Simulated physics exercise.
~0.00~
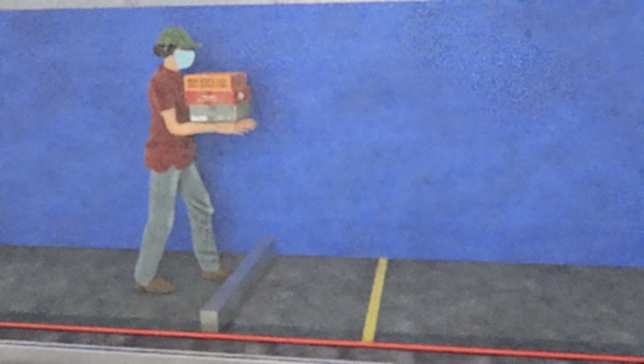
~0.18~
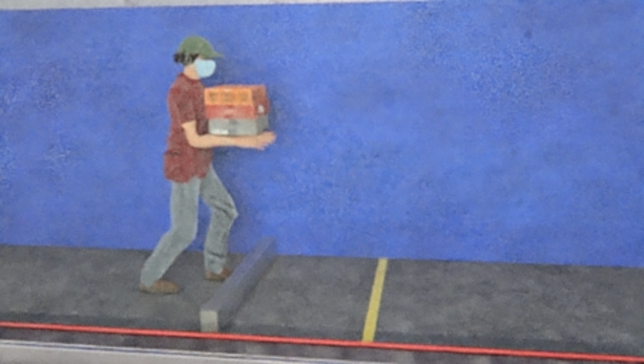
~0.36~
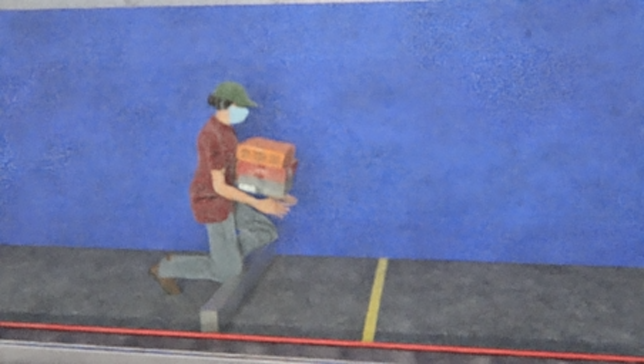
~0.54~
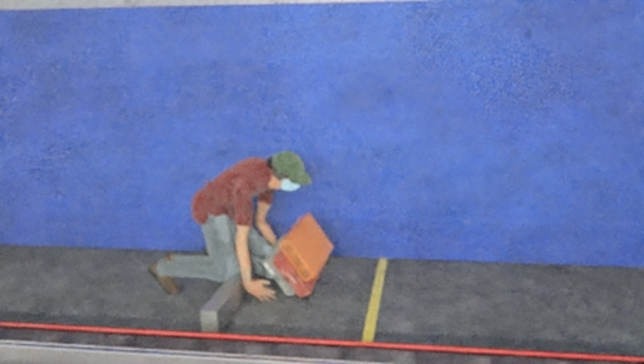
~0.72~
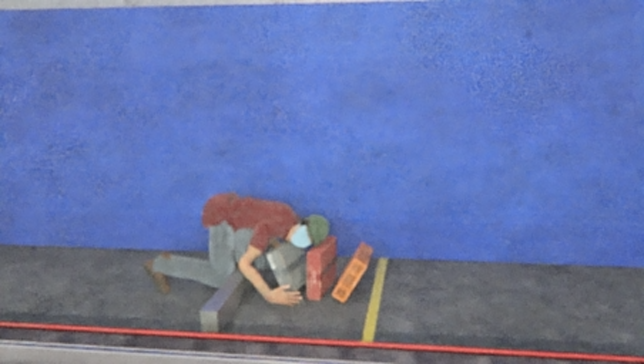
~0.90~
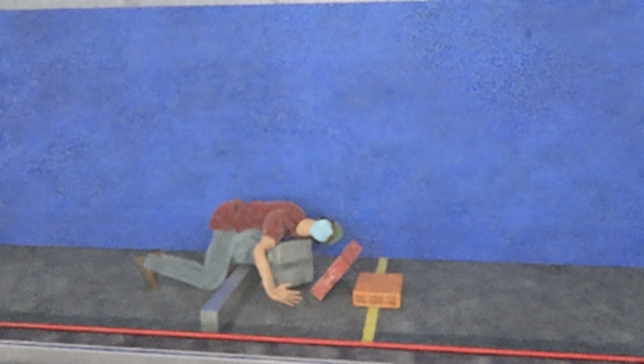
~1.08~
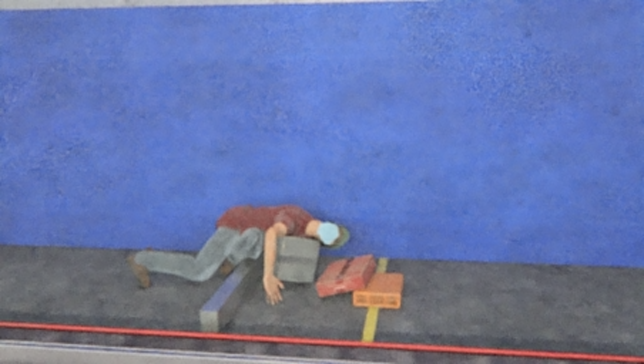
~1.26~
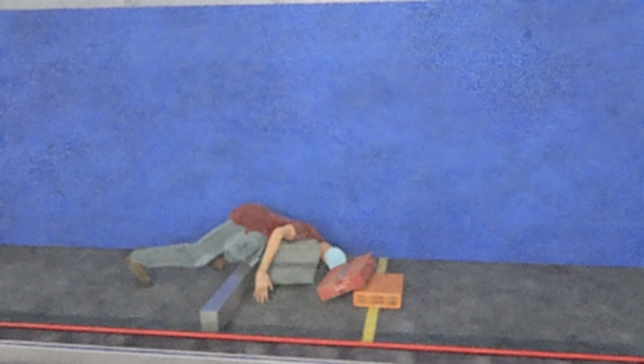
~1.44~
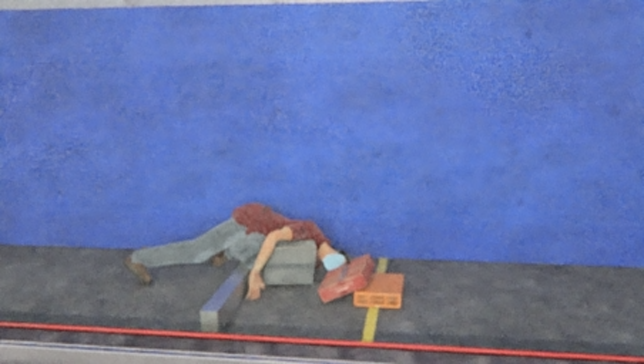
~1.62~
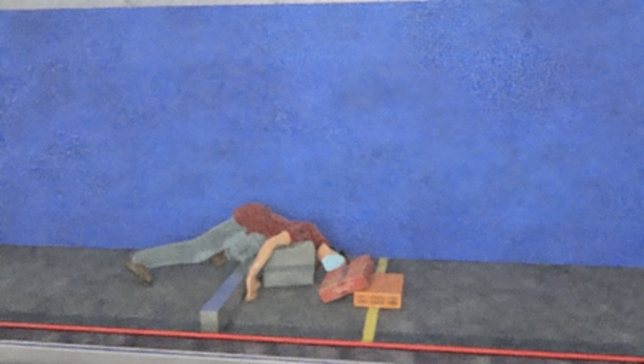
On a dark grey floor before a plain blue wall, seen from the side by a still camera, a low grey rail lies left of a yellow line. A person in a green cap, pale mask, dark red shirt and grey trousers leans forward at the left, arms around a stacked orange crate, red parcel and grey carton. The person drops to the knees at the rail and pitches right, spilling the load. The crate tips over onto the yellow line, the parcel landing beside it. The person slumps limp over the carton, head short of the line, and lies still.
